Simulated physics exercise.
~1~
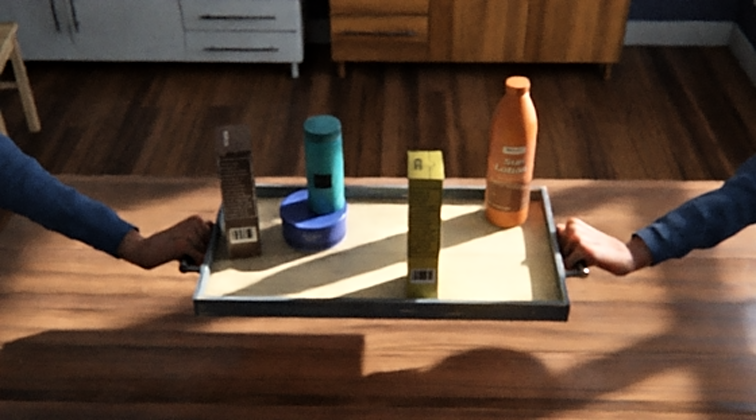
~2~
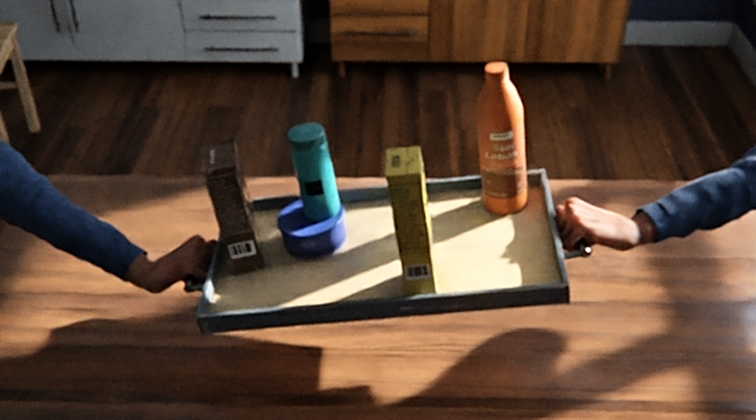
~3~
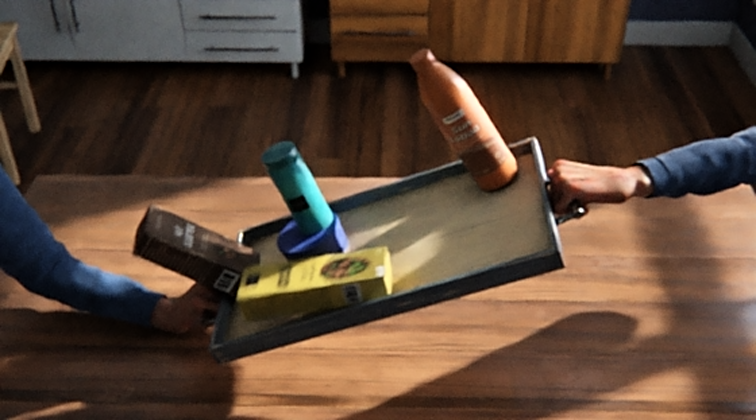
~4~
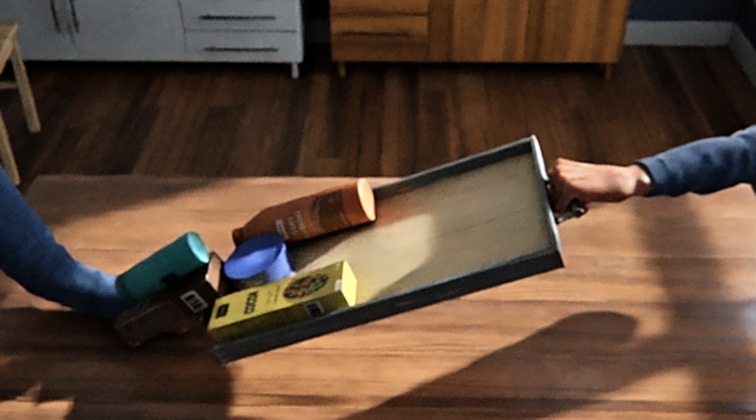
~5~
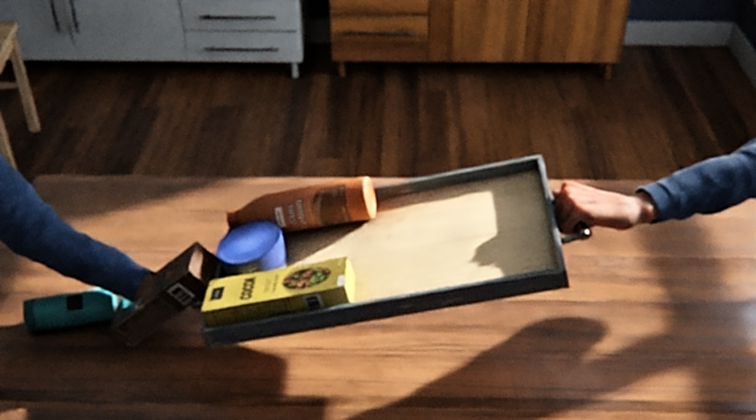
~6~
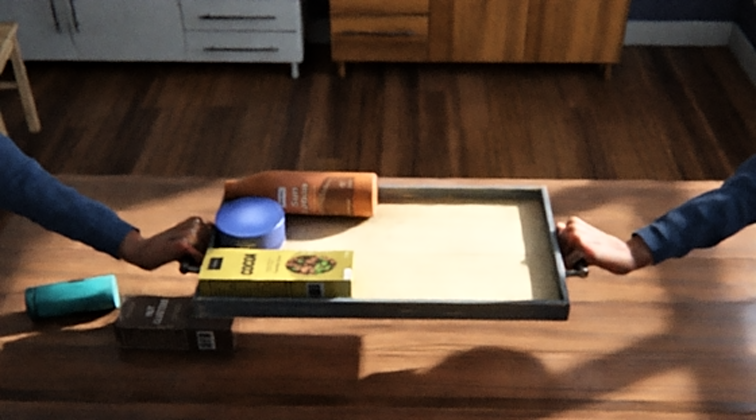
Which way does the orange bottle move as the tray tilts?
The orange bottle moves to the left, toppling over and ending up on its side towards the left end of the tray.
On a wooden table in a room with cabinets behind, seen from the front and slightly above, two hands hold a tray by its ends. A brown carton, a turquoise jar on top of a blue tub, a yellow carton and an orange bottle stand on it from left to right. The tray's left side dips steeply; the yellow carton falls over and the brown carton tips off the left end. The orange bottle topples and the turquoise jar tumbles off. The tray levels with the blue tub upright beside the fallen bottle and yellow carton, while the jar and brown carton lie on the table.
